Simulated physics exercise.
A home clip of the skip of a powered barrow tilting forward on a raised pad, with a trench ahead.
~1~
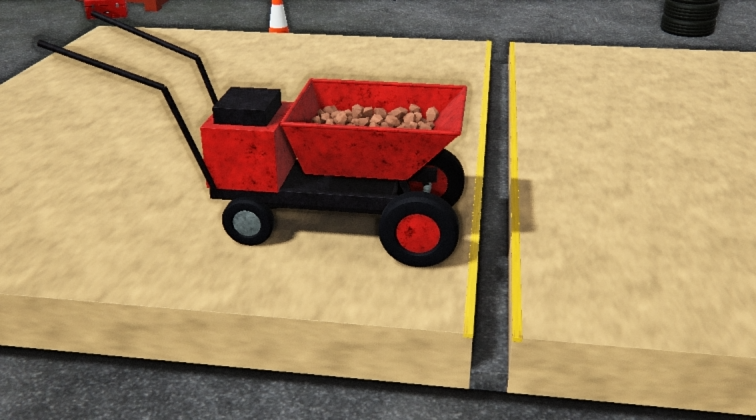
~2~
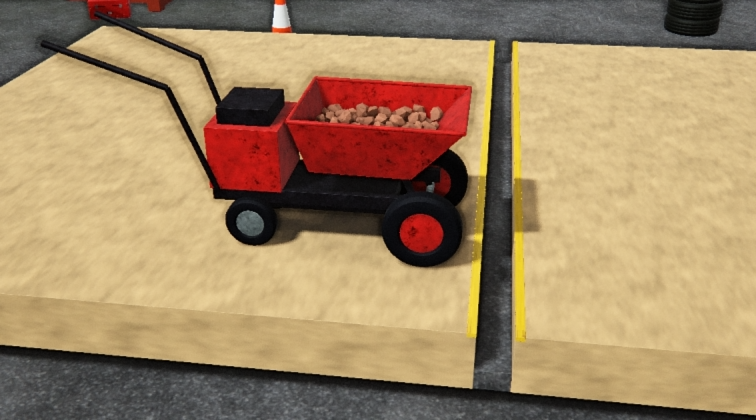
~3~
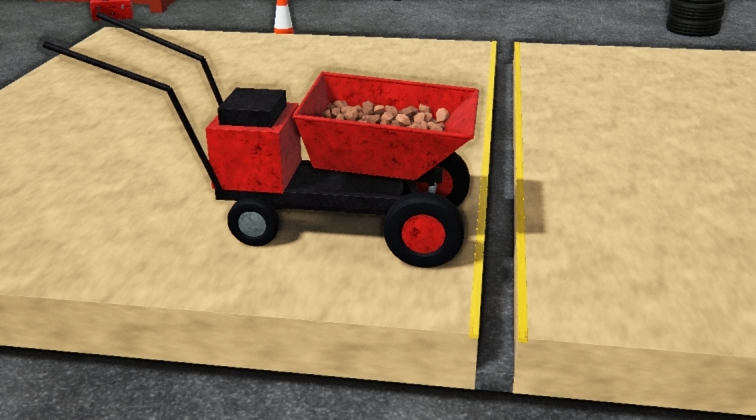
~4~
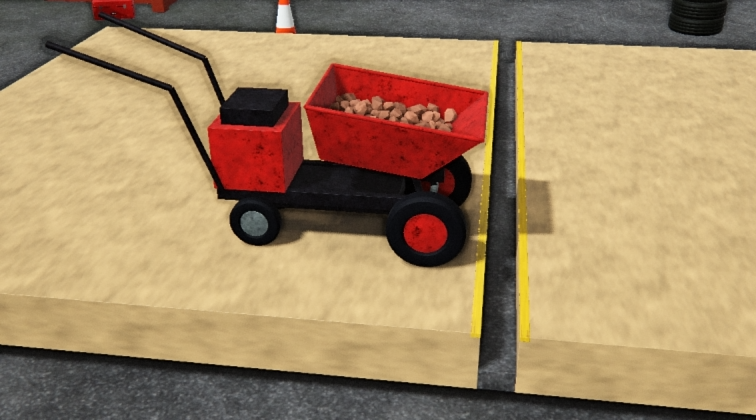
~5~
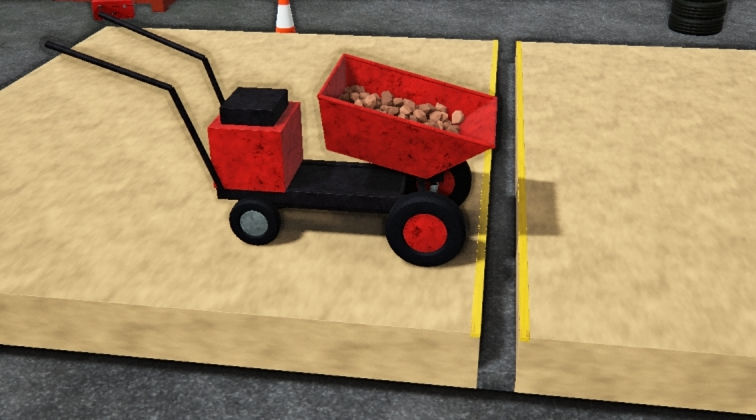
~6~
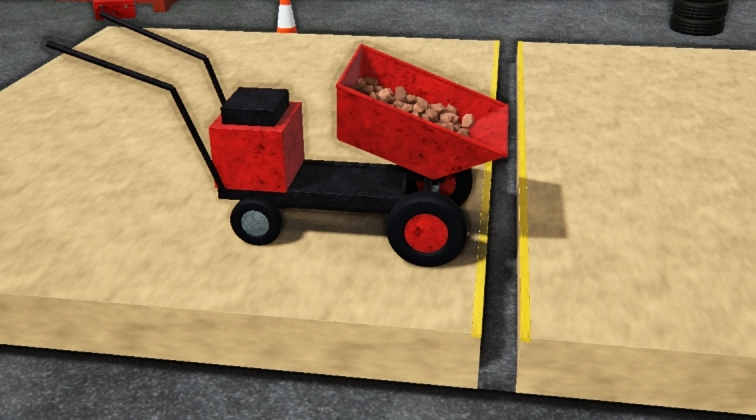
On a raised sandy pad beside a narrow trench, the red skip of a powered barrow tilting forward with its load of rubble.
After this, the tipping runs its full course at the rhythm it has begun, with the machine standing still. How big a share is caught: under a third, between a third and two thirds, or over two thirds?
Between the edges lies less than a third of the load.
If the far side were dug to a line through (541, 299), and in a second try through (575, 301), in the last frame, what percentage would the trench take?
In turn 0 and 60 in a hundred.
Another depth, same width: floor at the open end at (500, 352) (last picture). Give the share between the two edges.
Roughly 0 in a hundred.
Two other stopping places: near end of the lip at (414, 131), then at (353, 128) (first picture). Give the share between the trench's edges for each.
First some 50, then 60 per cent.
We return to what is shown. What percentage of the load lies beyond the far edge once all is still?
Roughly 80 in a hundred.
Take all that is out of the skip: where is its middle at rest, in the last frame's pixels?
Around (589, 243).
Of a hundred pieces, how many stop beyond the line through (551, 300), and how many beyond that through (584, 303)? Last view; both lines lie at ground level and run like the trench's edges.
Near 70 % and 50 %.
Soon after the last picture, skip tipped steeply; all in the skip.
A little later, skip tipped right over; about half in the skip; about half beyond it.
Later still, skip tipped right over; about a quarter in the skip; most beyond it.
At rest, skip tipped right over; about a quarter in the skip; none in or heaped over the trench; most beyond it.
